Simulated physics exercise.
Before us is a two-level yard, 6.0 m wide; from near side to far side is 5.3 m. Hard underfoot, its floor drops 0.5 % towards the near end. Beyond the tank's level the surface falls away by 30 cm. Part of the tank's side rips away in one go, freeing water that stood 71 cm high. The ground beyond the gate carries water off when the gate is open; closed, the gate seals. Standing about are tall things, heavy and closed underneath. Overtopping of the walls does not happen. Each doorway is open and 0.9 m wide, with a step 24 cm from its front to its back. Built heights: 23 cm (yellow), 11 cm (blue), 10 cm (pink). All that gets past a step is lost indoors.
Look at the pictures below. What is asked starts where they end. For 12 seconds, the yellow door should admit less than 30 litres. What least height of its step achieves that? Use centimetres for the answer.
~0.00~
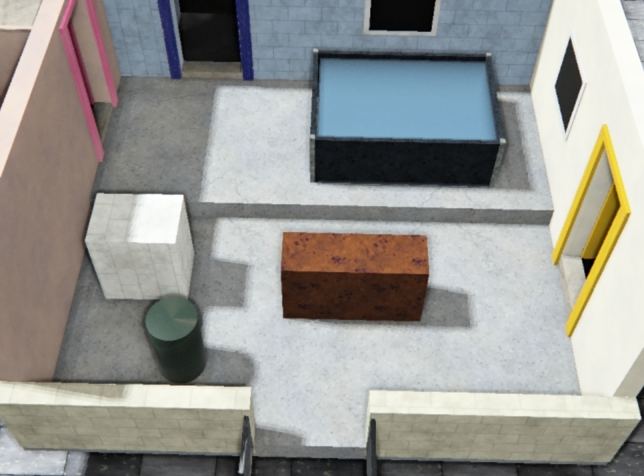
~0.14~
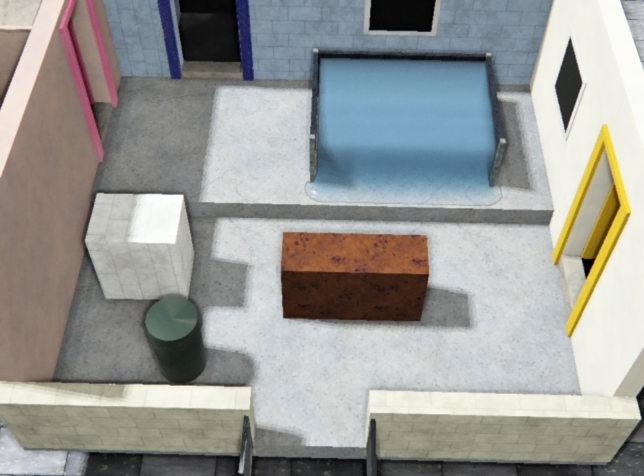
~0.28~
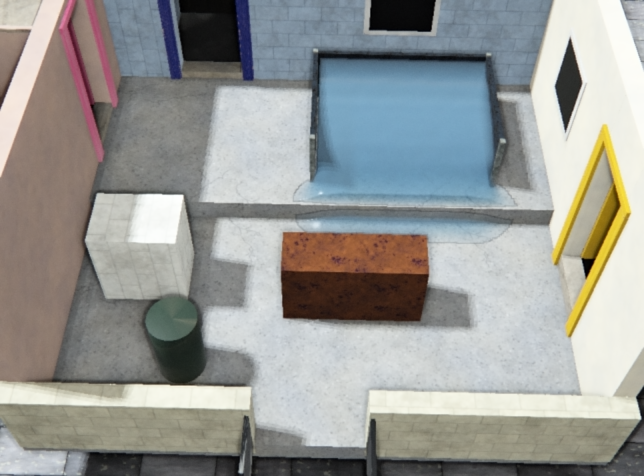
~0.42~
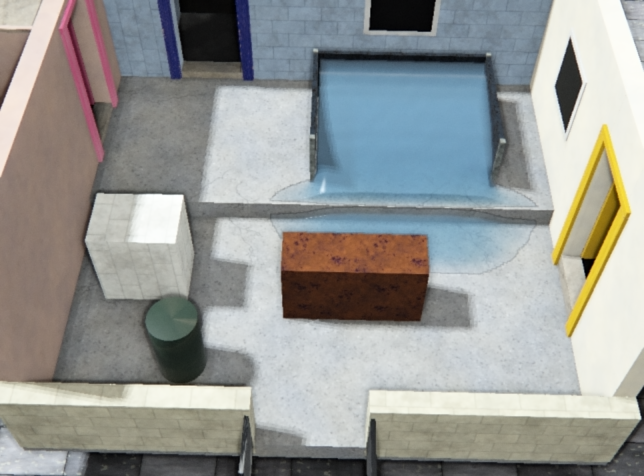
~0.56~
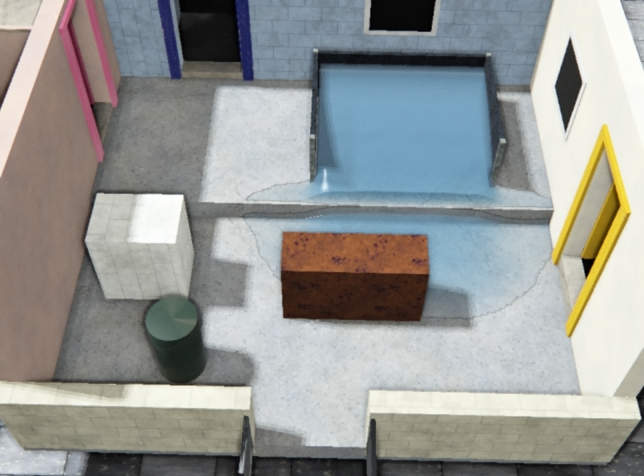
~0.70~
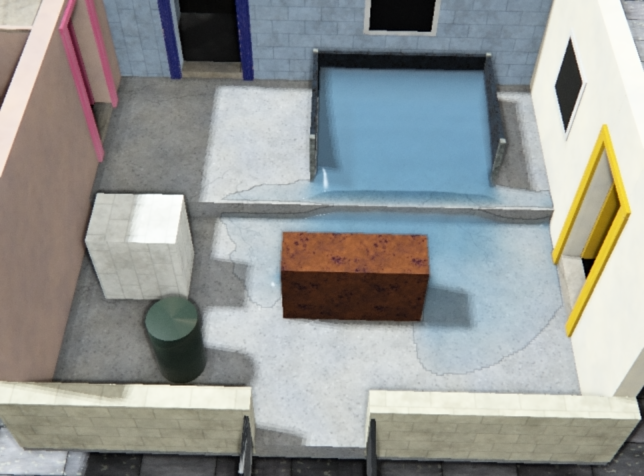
Close to 21 cm is just enough.
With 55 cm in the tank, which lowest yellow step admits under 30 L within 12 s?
It would take a step of about 15 cm.
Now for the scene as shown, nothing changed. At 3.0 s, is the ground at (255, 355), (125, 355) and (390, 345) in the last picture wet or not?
Well, in sequence they're soaked, soaked and soaked.
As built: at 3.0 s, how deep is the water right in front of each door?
Yellow door 27 cm, blue door 0 cm, pink door 0 cm.
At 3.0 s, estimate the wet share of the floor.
Some 60 per cent of it.
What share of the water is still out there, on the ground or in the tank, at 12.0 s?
Some 76 per cent remains.
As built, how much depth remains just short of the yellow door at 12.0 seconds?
Lab note: Depth approx. 14.5 cm.
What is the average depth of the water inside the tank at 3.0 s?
Close to 11 cm deep on average.
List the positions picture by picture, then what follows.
The first frame shows the tank at (404, 99) is whole and still, 71 cm deep; the yellow door at (584, 246) is dry.
In the second frame, the front is at a hidden place, 0.3 m from the gap at (404, 167); 0.6 m2 of floor is wet, 71 cm left at the back.
In the third frame, the gap is at (403, 170), the front 0.7 m out at a hidden place; the back of the tank holds 70 cm.
In the fourth frame, the gap is at (403, 172), the front 1.2 m out at a hidden place; the back of the tank holds 61 cm.
In the fifth frame, the gap is at (403, 172), the front 1.8 m out at (429, 312); the back of the tank holds 61 cm.
In the sixth frame, water pours out at (403, 172) and has run 2.6 m, to (433, 365); about 9 cm deep outside, 56 cm at the back; water is at the yellow door at (584, 246).
After 1.4 s water covers 40 % of the floor, deepest (50 cm) near (383, 278); 16 cm at the yellow door, 0 litres in over its 23 cm step.
After 3.0 s water covers 60 % of the floor, deepest (30 cm) near (95, 215); 27 cm at the yellow door, 13 litres in over its 23 cm step.
After 12.0 s water covers 60 % of the floor, deepest (18 cm) near (486, 429); 14 cm at the yellow door, 19 litres in over its 23 cm step.
At the yellow door as built, the water arrived by 0.7 s and peaked near 27 cm at 2.4 s.
Run again over the same 12 s with other heights there, 57 litres in over 17 cm, 18 litres over 23 cm. The limit of 30 litres is kept from about 21 cm up.
